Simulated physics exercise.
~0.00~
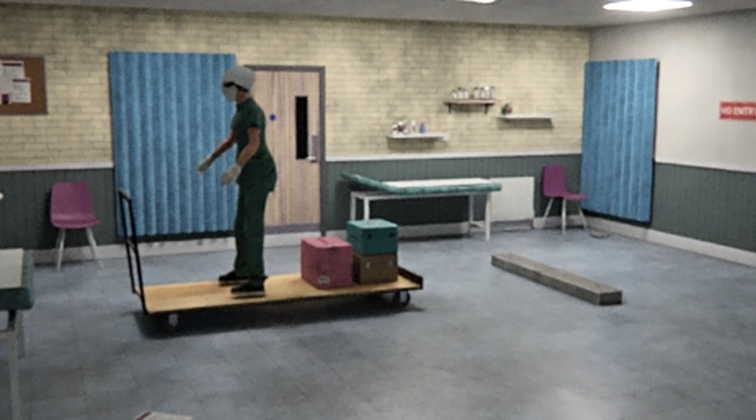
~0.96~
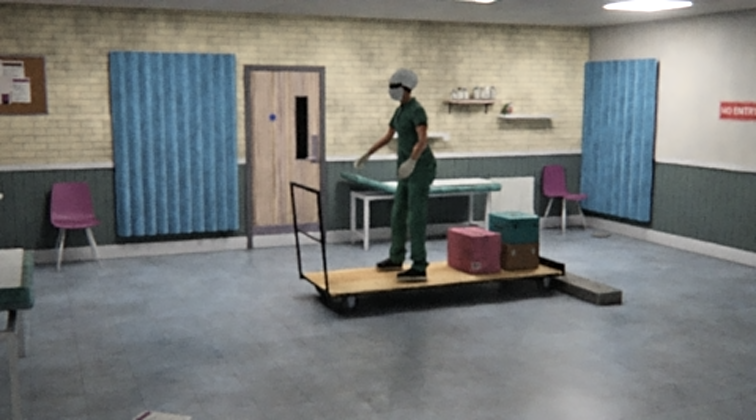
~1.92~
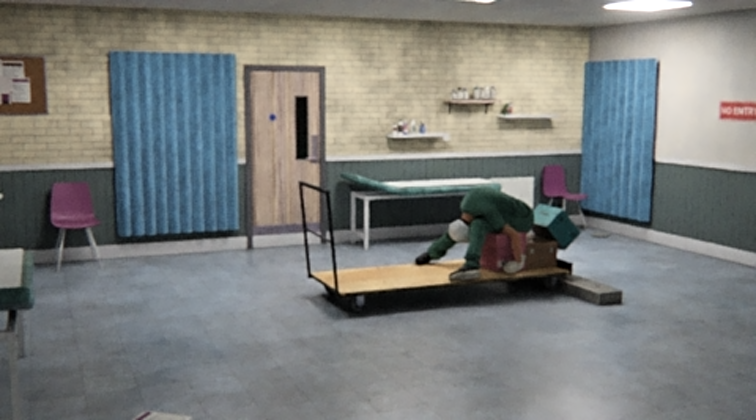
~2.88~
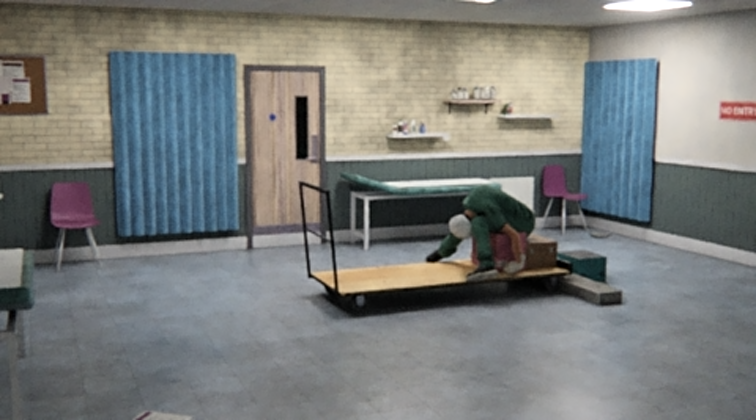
A person in green scrubs, a pale head covering and a face mask rides standing on a flat wooden trolley through a clinic-like room, seen from a still, slightly raised side view. Ahead of them on the deck sit a pink box and a teal box stacked on a brown one, with blue curtains, purple chairs and a couch behind. The trolley rolls right and stops against a low kerb. The rider pitches forward, folding down over the boxes, as the teal box tips off the front. It ends upside down by the kerb, while the rider stays crouched aboard with the others.
